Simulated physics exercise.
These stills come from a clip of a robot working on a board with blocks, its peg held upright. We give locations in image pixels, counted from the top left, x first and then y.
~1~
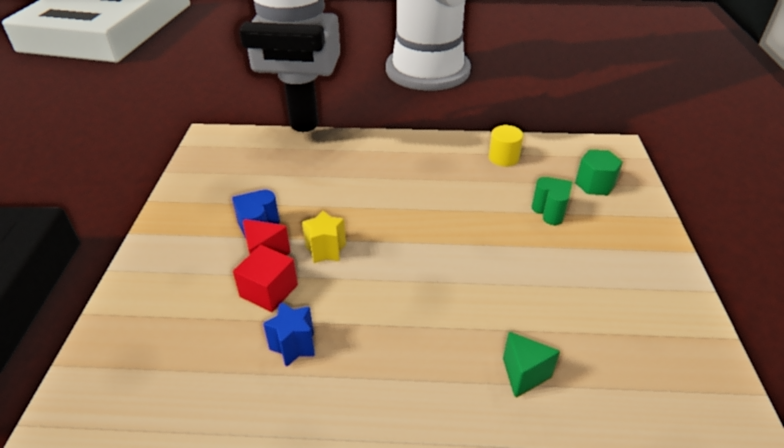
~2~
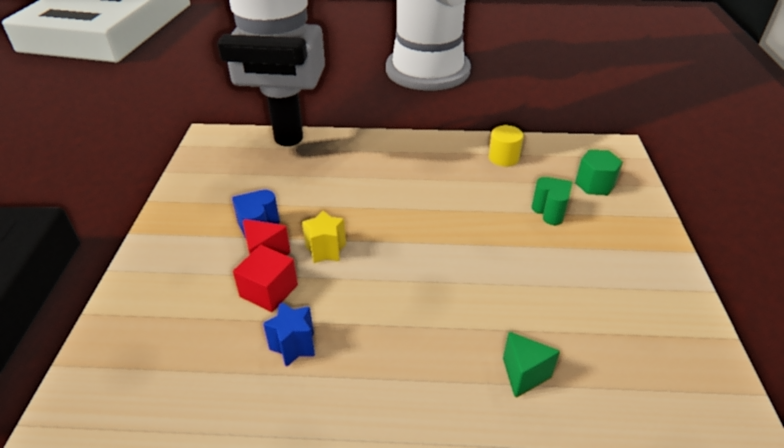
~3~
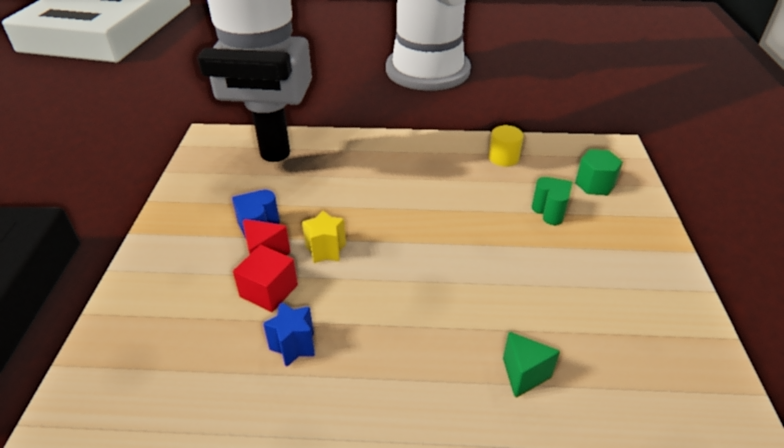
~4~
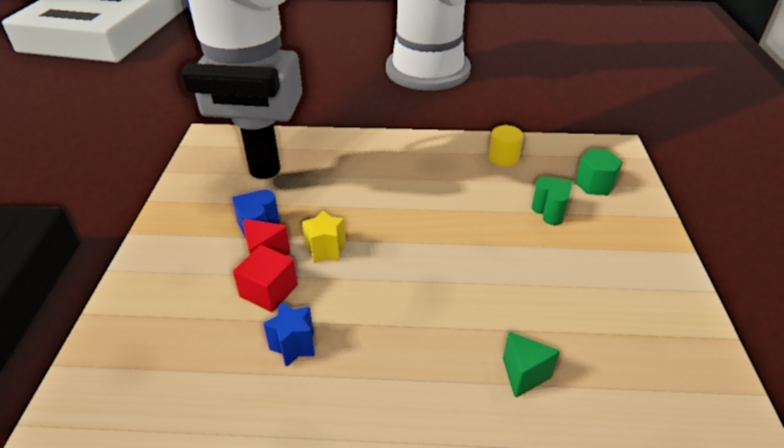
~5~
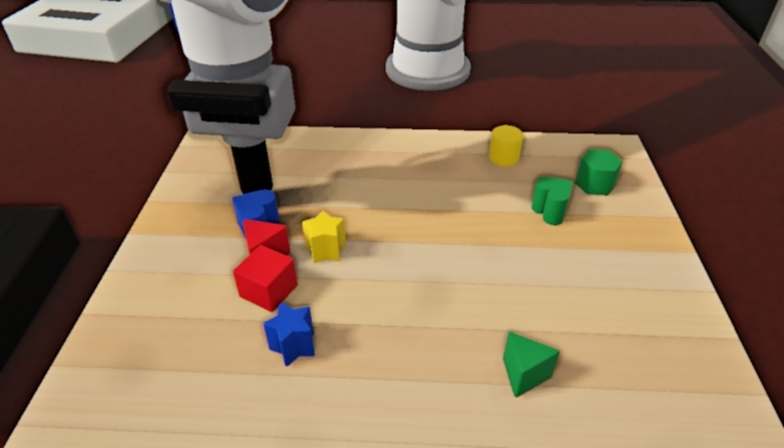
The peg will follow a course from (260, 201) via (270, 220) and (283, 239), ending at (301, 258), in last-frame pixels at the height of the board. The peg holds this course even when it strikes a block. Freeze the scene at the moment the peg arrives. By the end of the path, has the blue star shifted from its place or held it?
Undisturbed, or as good as.
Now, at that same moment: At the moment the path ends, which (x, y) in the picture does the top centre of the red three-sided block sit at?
I'd guess (236, 252).
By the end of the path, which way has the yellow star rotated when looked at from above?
Overhead view: Anti-clockwise.
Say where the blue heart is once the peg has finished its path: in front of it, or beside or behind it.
Gone from the front.
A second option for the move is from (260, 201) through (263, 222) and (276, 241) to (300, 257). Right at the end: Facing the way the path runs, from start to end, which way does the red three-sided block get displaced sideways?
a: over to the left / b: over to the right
I choose b.
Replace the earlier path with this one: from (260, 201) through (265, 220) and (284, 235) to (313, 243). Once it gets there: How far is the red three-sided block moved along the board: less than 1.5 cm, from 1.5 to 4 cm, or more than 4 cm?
Its displacement is between 1.5 and 4 cm.
The first path, step by step. One third of the way, peg at (268, 207); blue heart at (248, 215), turned 50° clockwise; red three-sided block at (245, 238), turned 35° anticlockwise.
Two thirds of the way, peg at (281, 226); blue heart at (246, 228), turned 70° clockwise; red three-sided block at (237, 251), turned 15° anticlockwise.
At the end, peg at (299, 245); blue heart at (246, 229), turned 70° clockwise; red three-sided block at (236, 252), turned 10° anticlockwise; blue star still; yellow star at (337, 228), turned 35° anticlockwise.
